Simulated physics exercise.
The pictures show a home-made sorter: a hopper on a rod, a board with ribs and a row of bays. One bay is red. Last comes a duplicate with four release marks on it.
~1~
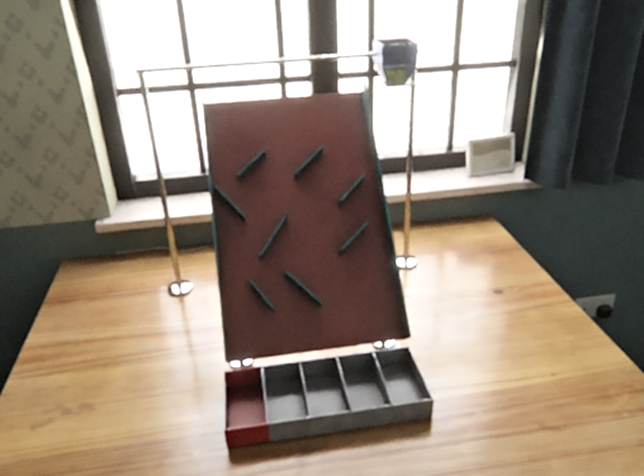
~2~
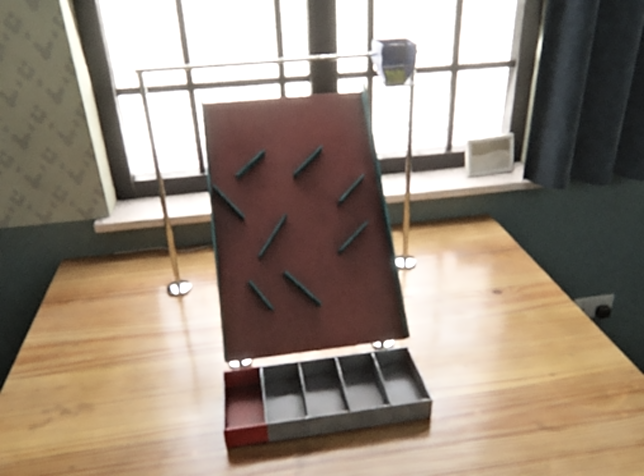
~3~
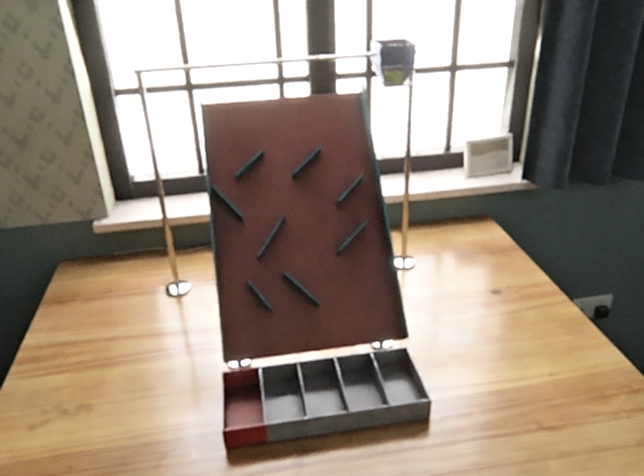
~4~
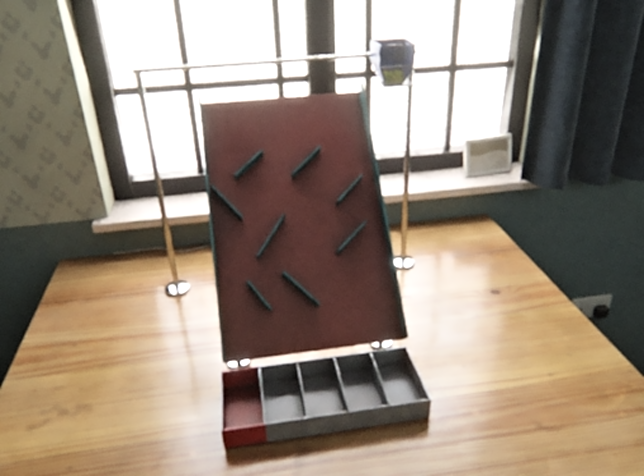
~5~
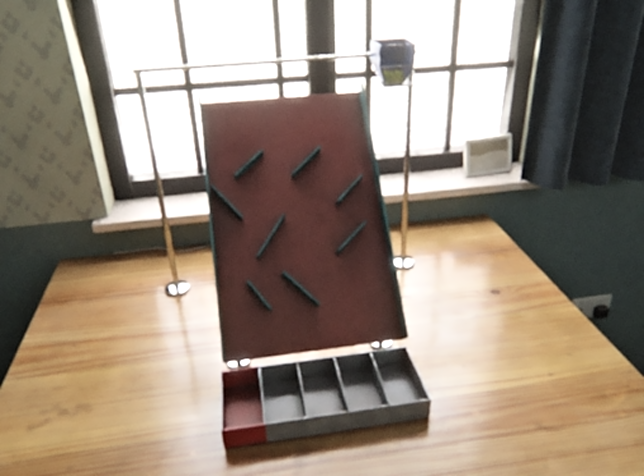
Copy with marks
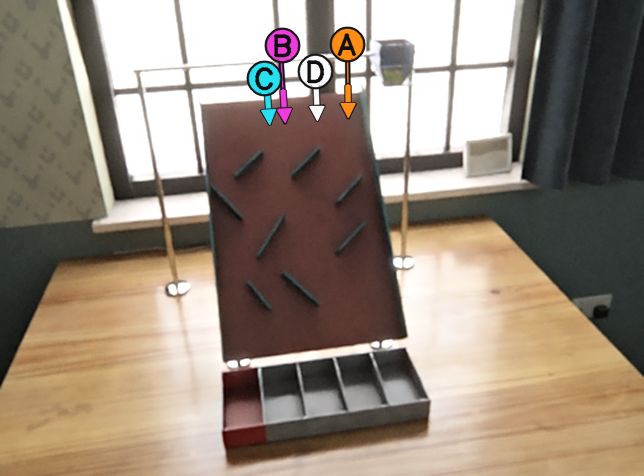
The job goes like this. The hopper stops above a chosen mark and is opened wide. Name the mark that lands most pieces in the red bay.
The best mark is B.
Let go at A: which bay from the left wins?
The fifth from the left.
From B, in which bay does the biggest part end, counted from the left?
The first.
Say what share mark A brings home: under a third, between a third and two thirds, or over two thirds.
It is under a third.
On the marked copy, mark A meets the board at (348, 112); mark B meets the board at (284, 117); mark C meets the board at (269, 119); mark D meets the board at (317, 115).
Choosing A, none at all in the red bay, all but a few in other bays, a small share outside the box.
Choosing B, the bulk in the red bay, a small share in other bays.
Choosing C, close to two thirds in the red bay, close to a third in other bays.
Choosing D, close to a third in the red bay, close to two thirds in other bays.
